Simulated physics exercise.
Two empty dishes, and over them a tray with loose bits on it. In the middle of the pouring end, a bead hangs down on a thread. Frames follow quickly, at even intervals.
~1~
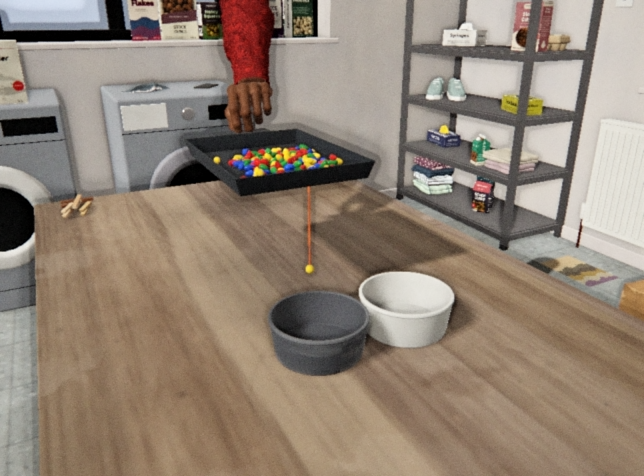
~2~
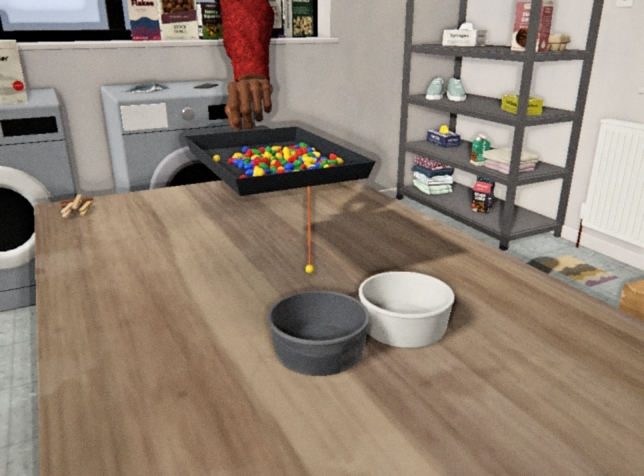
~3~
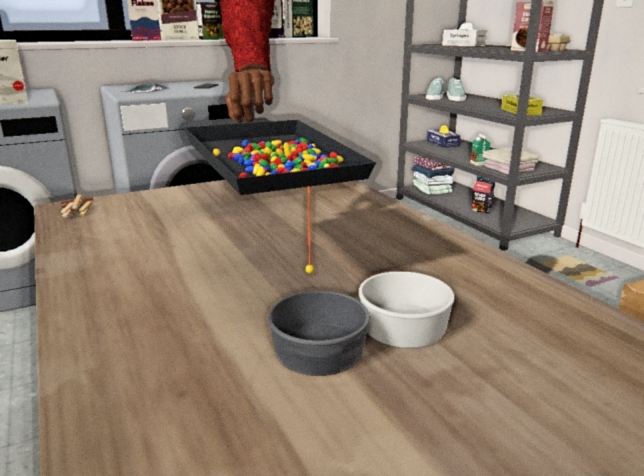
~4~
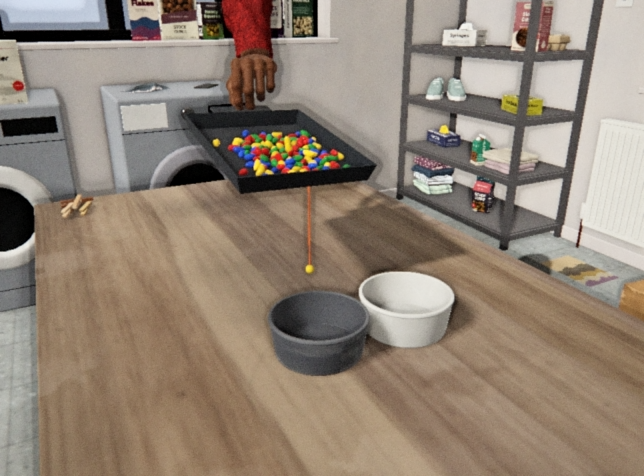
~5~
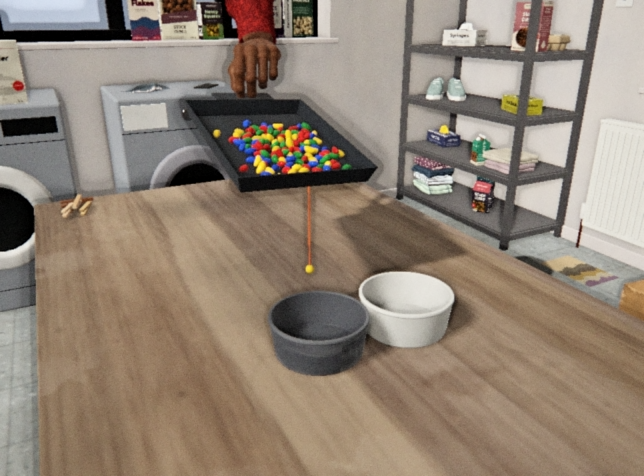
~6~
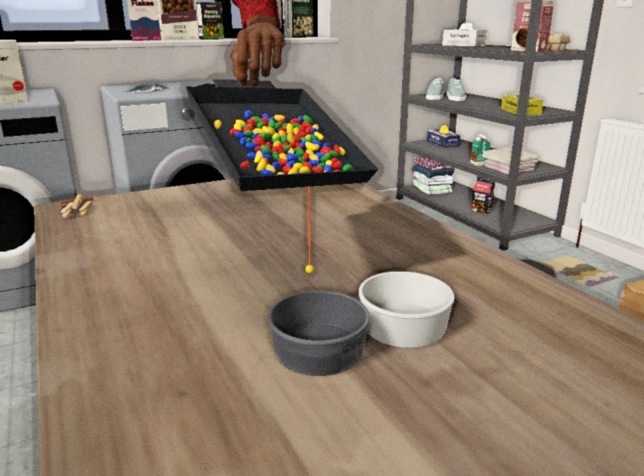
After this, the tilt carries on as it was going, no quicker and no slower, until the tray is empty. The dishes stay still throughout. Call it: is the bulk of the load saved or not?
The bulk is saved.
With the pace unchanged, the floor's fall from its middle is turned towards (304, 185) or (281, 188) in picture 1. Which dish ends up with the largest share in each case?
It would be the left-side one to begin with, and after that the left-side one.
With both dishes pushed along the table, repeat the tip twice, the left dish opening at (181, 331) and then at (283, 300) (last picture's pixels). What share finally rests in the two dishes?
Close to 10 in a hundred first, close to 90 in a hundred second.
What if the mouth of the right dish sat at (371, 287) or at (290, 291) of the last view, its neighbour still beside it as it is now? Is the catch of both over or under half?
For the earlier try a larger portion is kept, for the later one a smaller portion.
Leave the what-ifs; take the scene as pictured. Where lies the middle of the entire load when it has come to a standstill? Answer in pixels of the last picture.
It settles centred around (391, 318).
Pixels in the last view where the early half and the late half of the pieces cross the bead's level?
First roughly (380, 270), then roughly (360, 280).
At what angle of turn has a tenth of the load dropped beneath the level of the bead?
The angle is around 100°.
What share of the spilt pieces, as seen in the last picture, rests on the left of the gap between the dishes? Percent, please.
70 in a hundred, roughly.
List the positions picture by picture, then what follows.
In the first picture, corners of the pouring end (240, 177) and (368, 160), level; middle of the load (283, 165), jelly beans; left dish (342, 353); right dish (433, 327); bead on its thread (310, 269).
In the second picture, corners of the pouring end (240, 177) and (368, 160), level; middle of the load (283, 164).
In the third picture, corners of the pouring end (240, 176) and (369, 162), tipped barely, lowest at the right corner; middle of the load (283, 160).
In the fourth picture, corners of the pouring end (241, 175) and (370, 163), tipped a little, lowest at the right corner; middle of the load (284, 156).
In the fifth picture, corners of the pouring end (242, 174) and (371, 165), tipped a little, lowest at the right corner; middle of the load (284, 151).
In the sixth picture, corners of the pouring end (243, 174) and (371, 167), tipped clearly, lowest at the right corner; middle of the load (285, 146); left dish (342, 353); right dish (433, 327).
Just after the last frame, tray tipped steeply; every one on the tray.
A moment on, tray tipped past a quarter turn; roughly a quarter on the tray; just a few in the left dish; roughly a third in the right dish; about a tenth outside both; roughly a third in the air.
Further on, tray tipped past a quarter turn; roughly a quarter in the left dish; roughly two thirds in the right dish; roughly a quarter outside both.
When it is over, tray tipped past a quarter turn; roughly a quarter in the left dish; roughly two thirds in the right dish; roughly a quarter outside both.
